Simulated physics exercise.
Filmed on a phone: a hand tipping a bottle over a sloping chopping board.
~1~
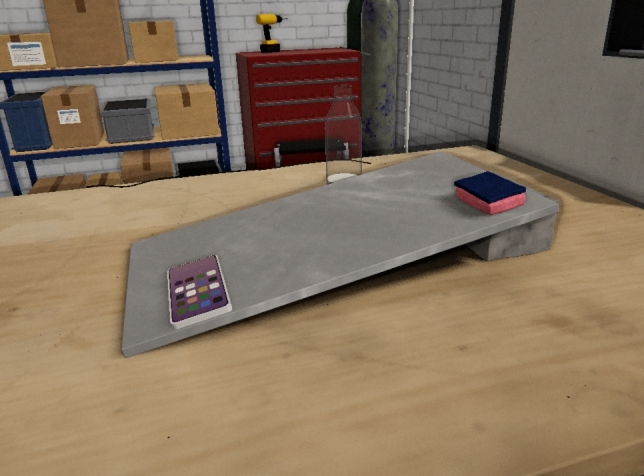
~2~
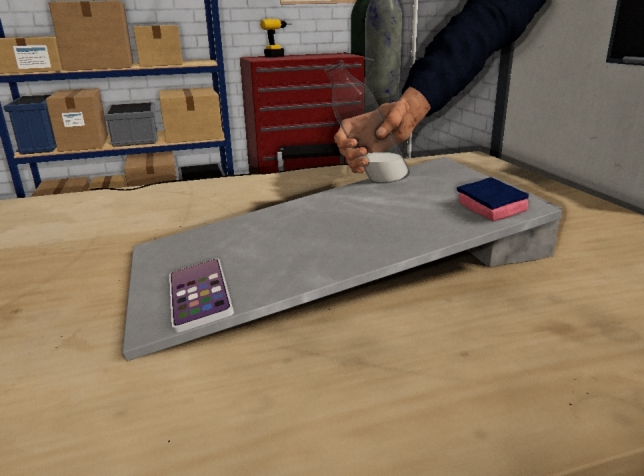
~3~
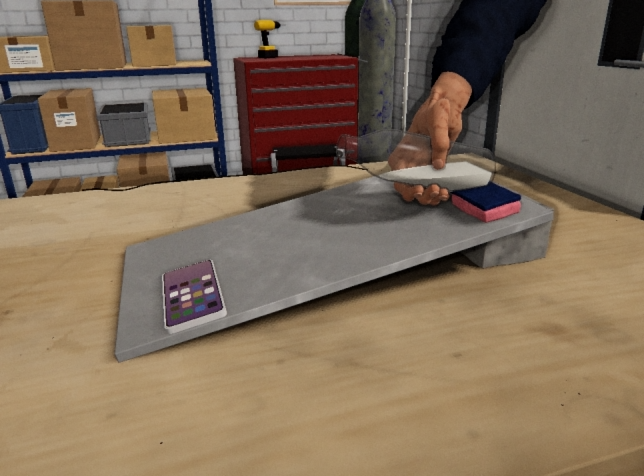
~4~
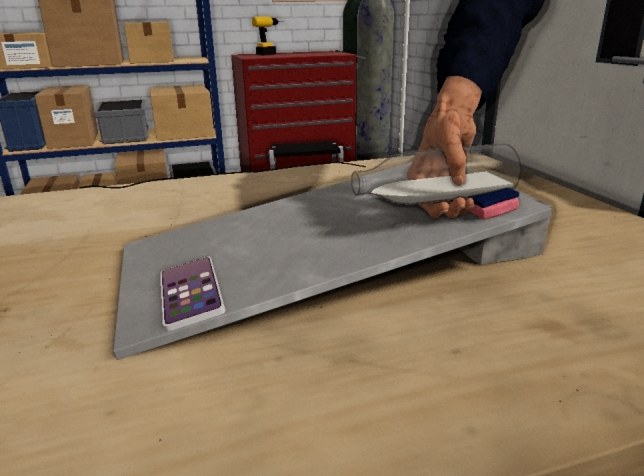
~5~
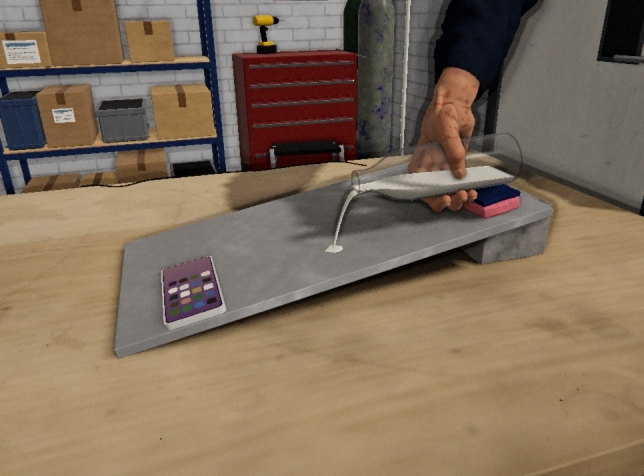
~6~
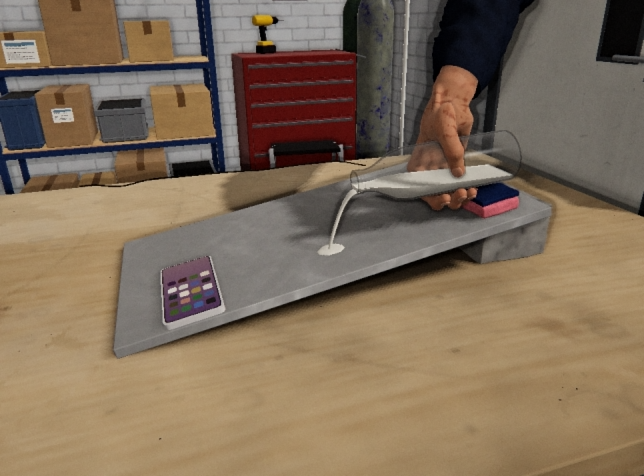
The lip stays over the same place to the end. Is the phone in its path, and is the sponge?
The phone is reached; the sponge escapes.
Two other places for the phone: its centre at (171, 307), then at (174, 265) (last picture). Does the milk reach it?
One: It ends up in the puddle. Two: It gets wet.
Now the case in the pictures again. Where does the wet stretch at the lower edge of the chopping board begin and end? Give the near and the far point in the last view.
Between (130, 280) and (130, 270).
Next, it runs down to the left; the phone is in it; the sponge is clear of it.
After that, it runs down to the left and off the end; the phone is in it; the sponge is clear of it.
Finally, it runs down to the left and off the end; the phone is in it; the sponge is clear of it.
